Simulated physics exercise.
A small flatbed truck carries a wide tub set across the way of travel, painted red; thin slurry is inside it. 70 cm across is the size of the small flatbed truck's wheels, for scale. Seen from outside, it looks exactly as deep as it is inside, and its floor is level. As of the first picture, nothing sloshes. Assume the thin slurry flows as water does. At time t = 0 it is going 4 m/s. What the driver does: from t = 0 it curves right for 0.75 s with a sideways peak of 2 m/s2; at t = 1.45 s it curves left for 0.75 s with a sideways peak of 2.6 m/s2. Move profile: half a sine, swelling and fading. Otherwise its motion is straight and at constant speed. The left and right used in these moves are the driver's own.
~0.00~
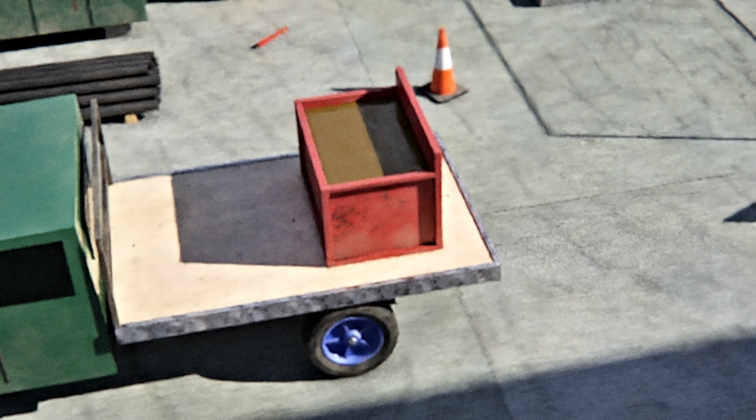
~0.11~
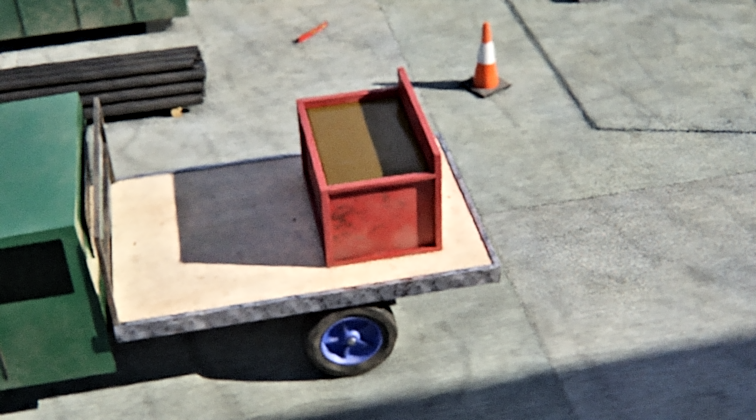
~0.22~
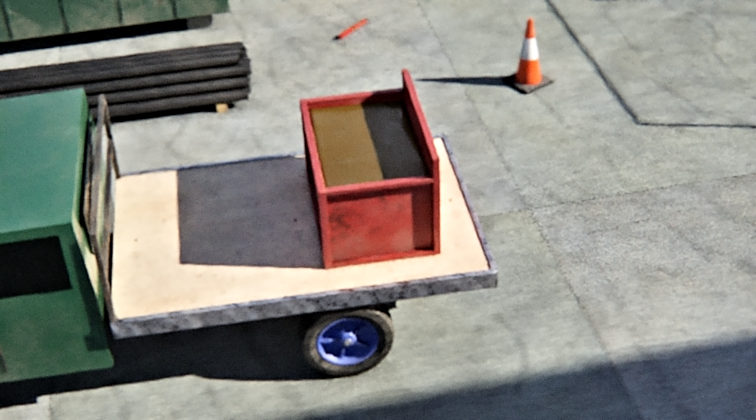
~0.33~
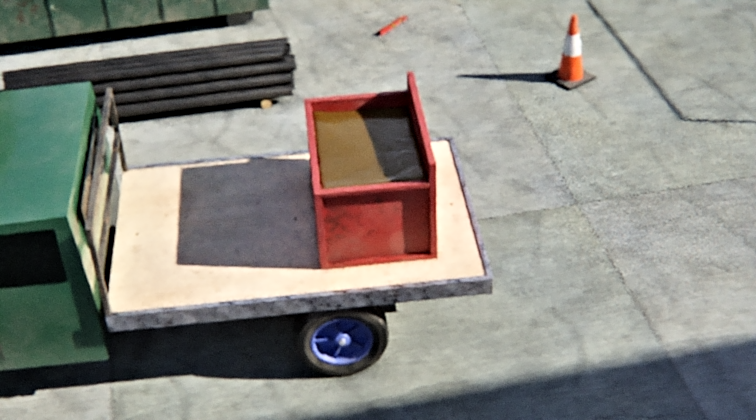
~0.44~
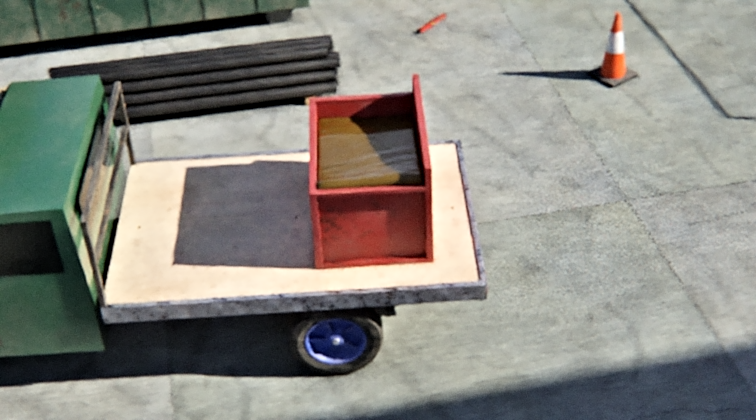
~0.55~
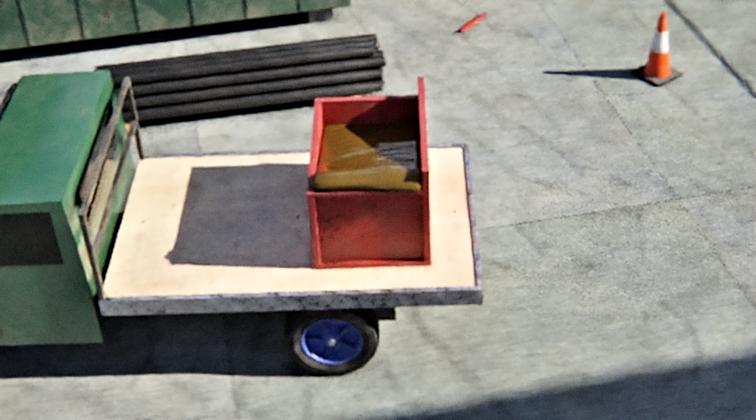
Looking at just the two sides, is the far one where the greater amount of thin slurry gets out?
No, that is the near one.
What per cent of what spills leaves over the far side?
Some 30 per cent of it.
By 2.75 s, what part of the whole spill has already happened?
Roughly 80 % of the total.
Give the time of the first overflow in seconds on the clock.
I'd put it at near 0.9 seconds.
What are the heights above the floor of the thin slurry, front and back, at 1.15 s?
Front reads 60 centimetres, back reads 56 centimetres.
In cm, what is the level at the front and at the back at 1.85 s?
Front level 54 cm, back level 56 cm.
Then, 1.15 s in, the surface is 60 cm up at the front and 55 cm at the back; 4 per cent is out, over the near side, a little elsewhere.
Then, 1.85 s in, the surface is 55 cm up at the front and 56 cm at the back; 5 per cent is out, over the near side, a little elsewhere.
Then, 2.75 s in, the surface is 56 cm up at the front and 54 cm at the back; 7 per cent is out, over the near side and the far side, a little elsewhere.
Then, 5.18 s in, 9 per cent is out, over the near side and the far side, a little elsewhere; the near side has passed 5 per cent and the far side 3.
